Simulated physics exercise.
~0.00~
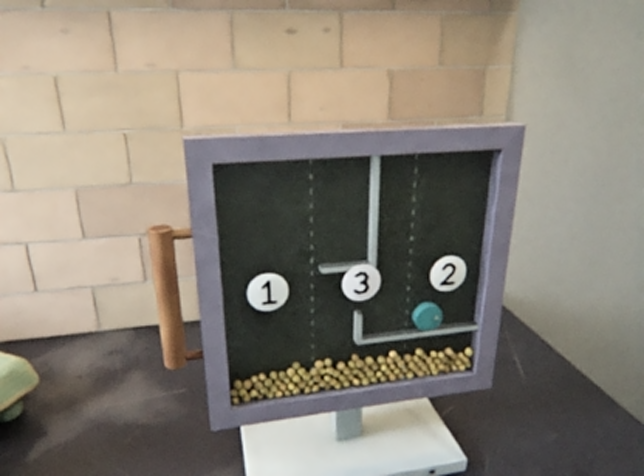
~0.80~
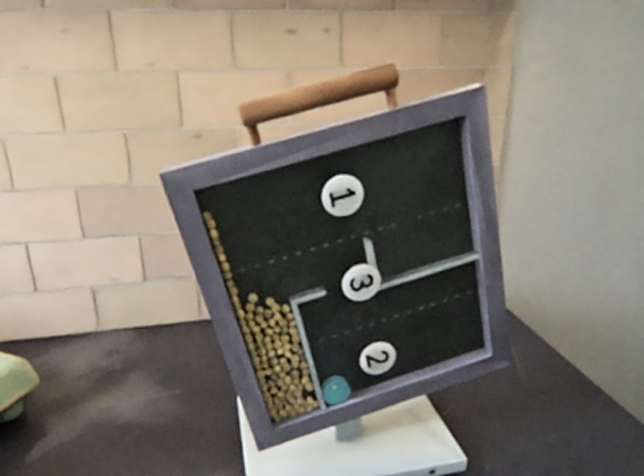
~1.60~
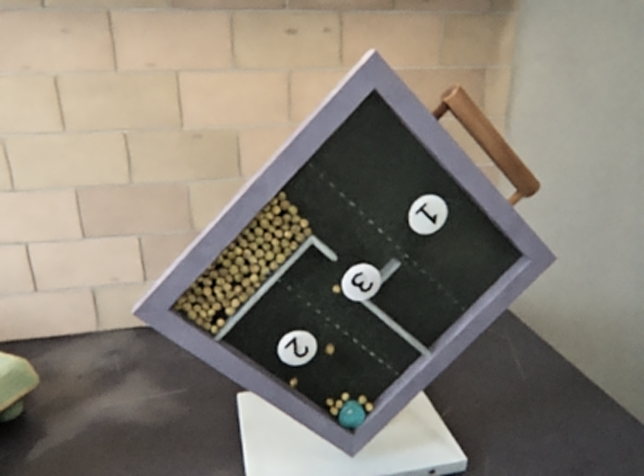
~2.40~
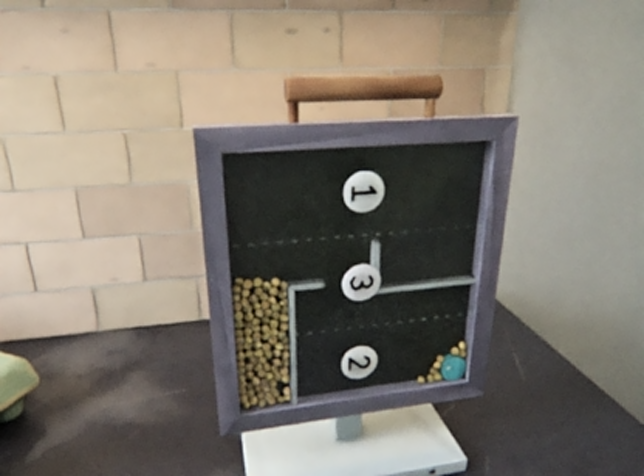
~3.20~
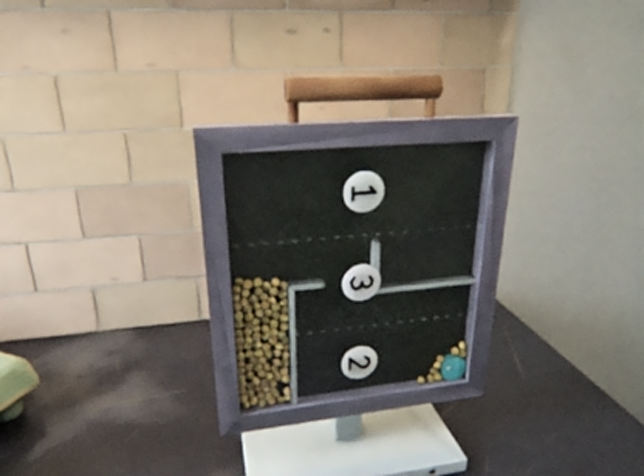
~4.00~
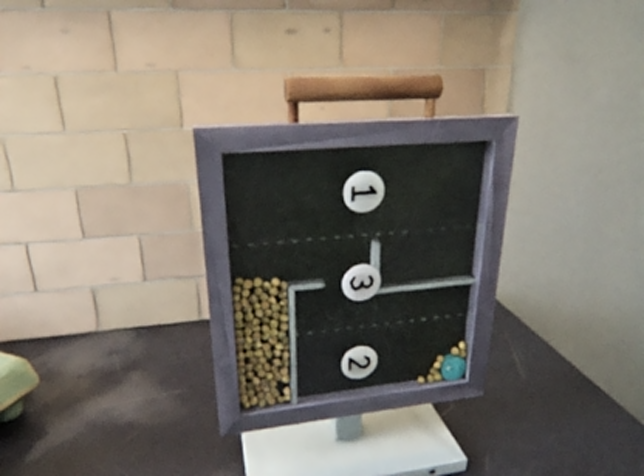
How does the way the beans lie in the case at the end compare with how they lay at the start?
At the start they lay in a low layer along the bottom of the case. By the end most were stacked in a taller column at the lower left, with a few in the lower right corner, so their middle sat a little higher.
A purple-framed case of soya beans turned clockwise until it stood on one corner, the beans and a turquoise disc shifting inside, then swung partway back and rested handle-up, most beans stacked at left and the disc with a few at lower right.
